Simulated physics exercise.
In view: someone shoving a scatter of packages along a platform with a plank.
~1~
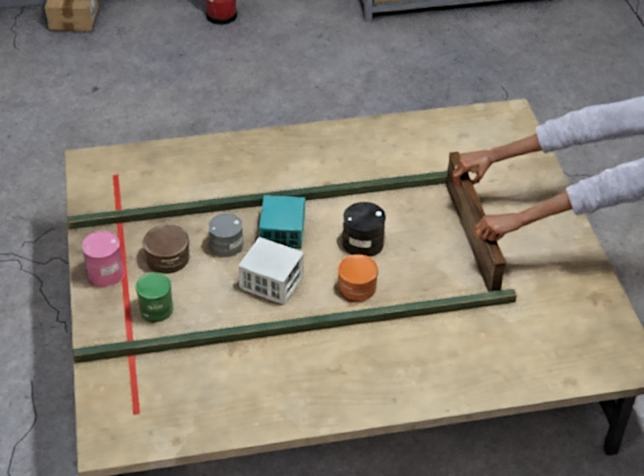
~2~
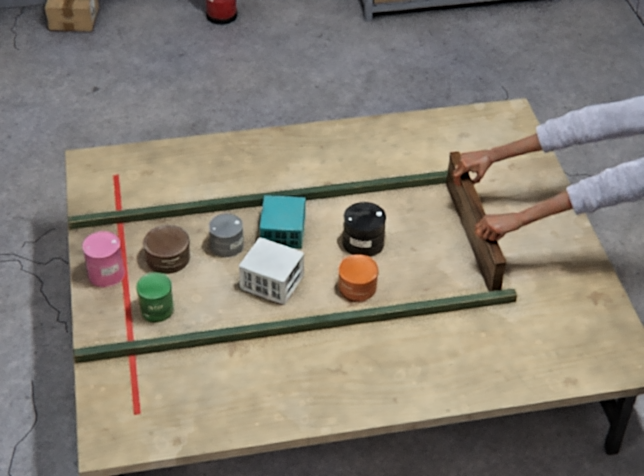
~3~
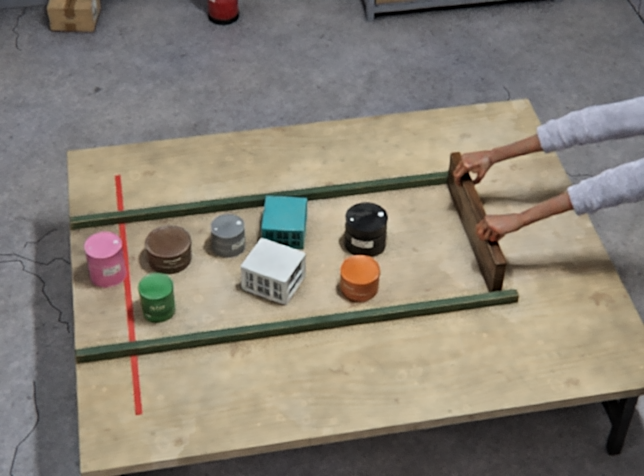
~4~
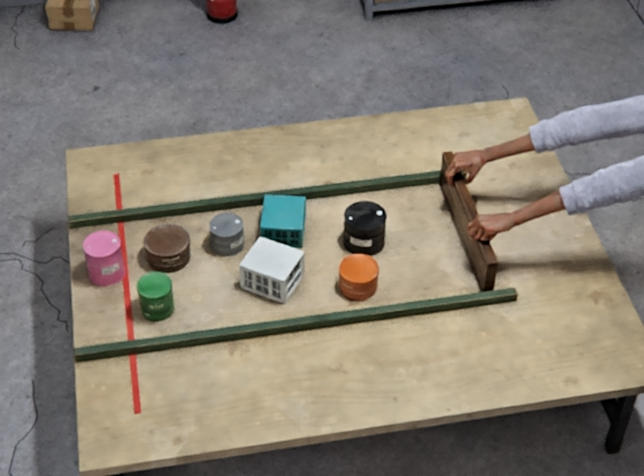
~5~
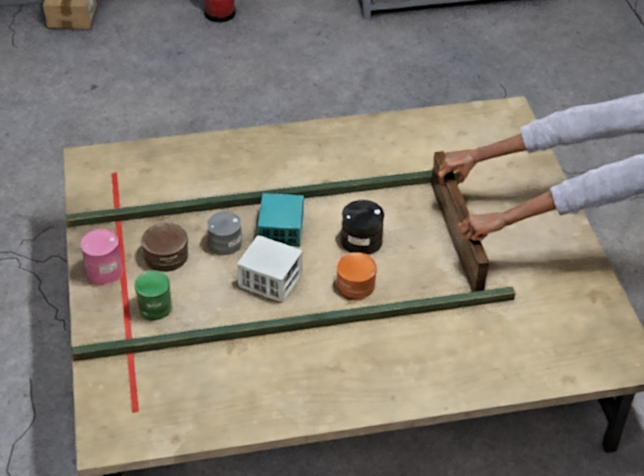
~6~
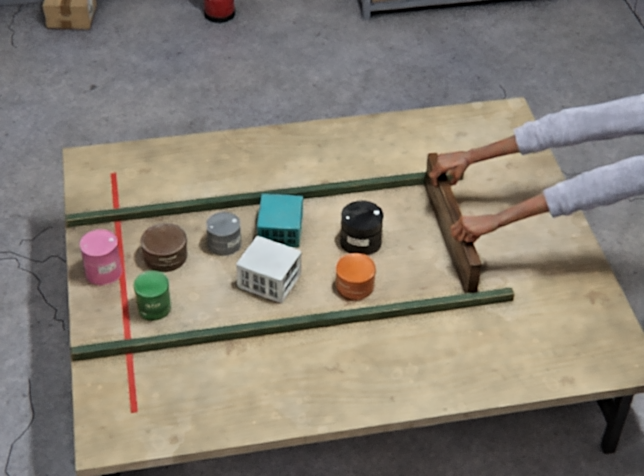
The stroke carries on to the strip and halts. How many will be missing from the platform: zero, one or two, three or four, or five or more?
The number that fall off is three or four.
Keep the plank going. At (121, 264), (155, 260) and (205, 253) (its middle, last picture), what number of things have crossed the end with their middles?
In that order 4, 2 and 1.
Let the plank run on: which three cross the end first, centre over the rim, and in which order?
In order: The pink canister, the brown pail, the grey canister.
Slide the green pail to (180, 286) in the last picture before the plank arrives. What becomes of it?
From there it comes down.
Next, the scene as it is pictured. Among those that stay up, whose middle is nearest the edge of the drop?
That is the white crate.
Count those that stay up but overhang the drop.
Overhanging: 1.
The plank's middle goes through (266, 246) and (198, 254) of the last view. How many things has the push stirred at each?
At the one place 6, at the other 8.
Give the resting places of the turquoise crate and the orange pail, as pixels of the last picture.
The turquoise crate stops around (93, 230); the orange pail around (106, 323).
Soon after, none off yet; pink canister at rest near (101, 257); green pail at rest near (153, 296); brown pail at rest near (165, 248).
After that, none off yet; pink canister at rest near (101, 257); green pail at rest near (153, 296); brown pail displaced a little near (160, 249).
And then, one off so far; pink canister on its way down near (30, 302); green pail displaced about its own width near (123, 314); brown pail displaced well along near (80, 270).
In the end, the number that fall off is three or four; gone, grey canister, brown pail, green pail and pink canister.
